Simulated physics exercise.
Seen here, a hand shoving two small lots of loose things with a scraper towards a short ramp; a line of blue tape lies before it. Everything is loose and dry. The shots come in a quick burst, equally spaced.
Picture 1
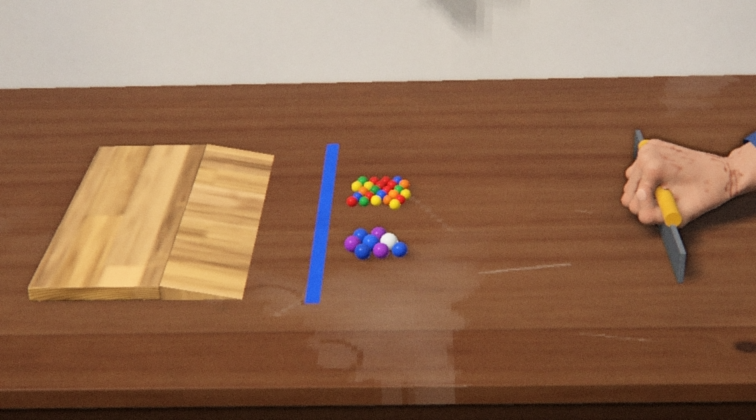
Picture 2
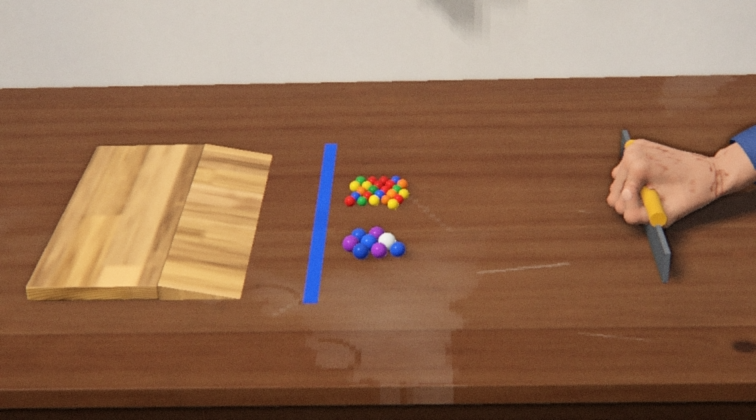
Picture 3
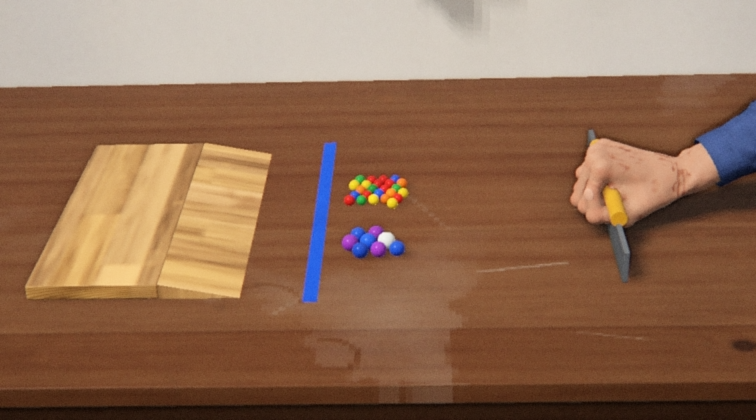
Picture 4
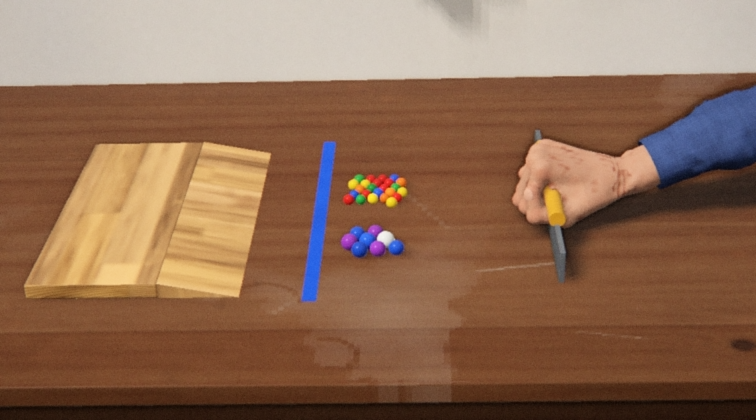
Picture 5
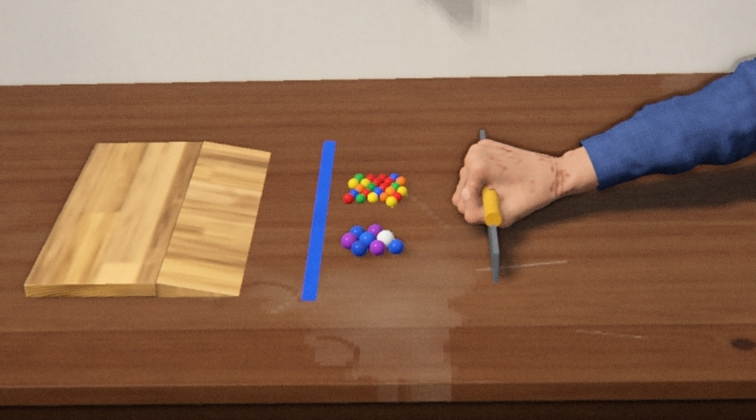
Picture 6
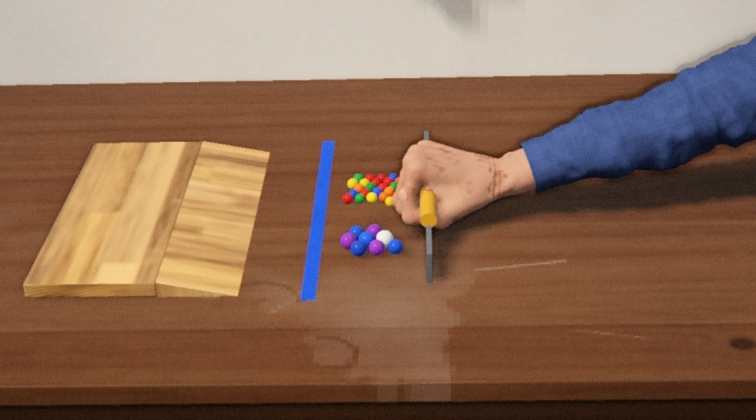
On a dark wooden tabletop, a hand holds a scraper upright at the right, while two small clusters of colourful round pieces sit beside a strip of blue tape and a pale wooden ramp. The hand slides the scraper steadily leftward, its blue-sleeved arm extending into view, until it is close beside the clusters.
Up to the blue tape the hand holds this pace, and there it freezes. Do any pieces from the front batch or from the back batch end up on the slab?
Front batch: Yes; back batch: Yes.
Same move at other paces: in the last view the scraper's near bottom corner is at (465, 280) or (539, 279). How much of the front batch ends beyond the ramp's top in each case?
First pace 100 %, second pace 100 %.
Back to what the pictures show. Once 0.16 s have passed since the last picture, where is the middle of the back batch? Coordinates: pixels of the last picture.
I'd put the centre somewhere around (244, 190).
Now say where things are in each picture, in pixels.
Scraper near (679, 257), at rest; blue tape near (332, 151); top of the ramp near (163, 276); front batch near (371, 243), a few glass marbles; back batch near (375, 191), a few round plastic beads, in the first frame.
Scraper near (664, 257); back batch near (373, 191), in the second frame.
Scraper near (623, 257); front batch near (369, 242), in the third frame.
Scraper near (561, 257); back batch near (372, 189), in the fourth frame.
Scraper near (495, 257); front batch near (368, 240), in the fifth frame.
Scraper near (429, 258); blue tape near (328, 148); top of the ramp near (158, 273); front batch near (367, 240); back batch near (371, 188), in the sixth frame.
Then, 0.07 s on from there, scraper still moving, near (355, 188); front batch the whole lot short of the ramp; back batch the whole lot short of the ramp.
Then, 0.16 s on from there, scraper stopped at the blue tape; front batch a little past the top, near two thirds on the ramp, near a quarter short of the ramp; back batch a little past the top, near two thirds on the ramp, near a third short of the ramp.
Then, 0.44 s on from there, scraper stopped at the blue tape; front batch the whole lot past the top; back batch the whole lot past the top.
In the end, scraper stopped at the blue tape; front batch the whole lot past the top; back batch the whole lot past the top.
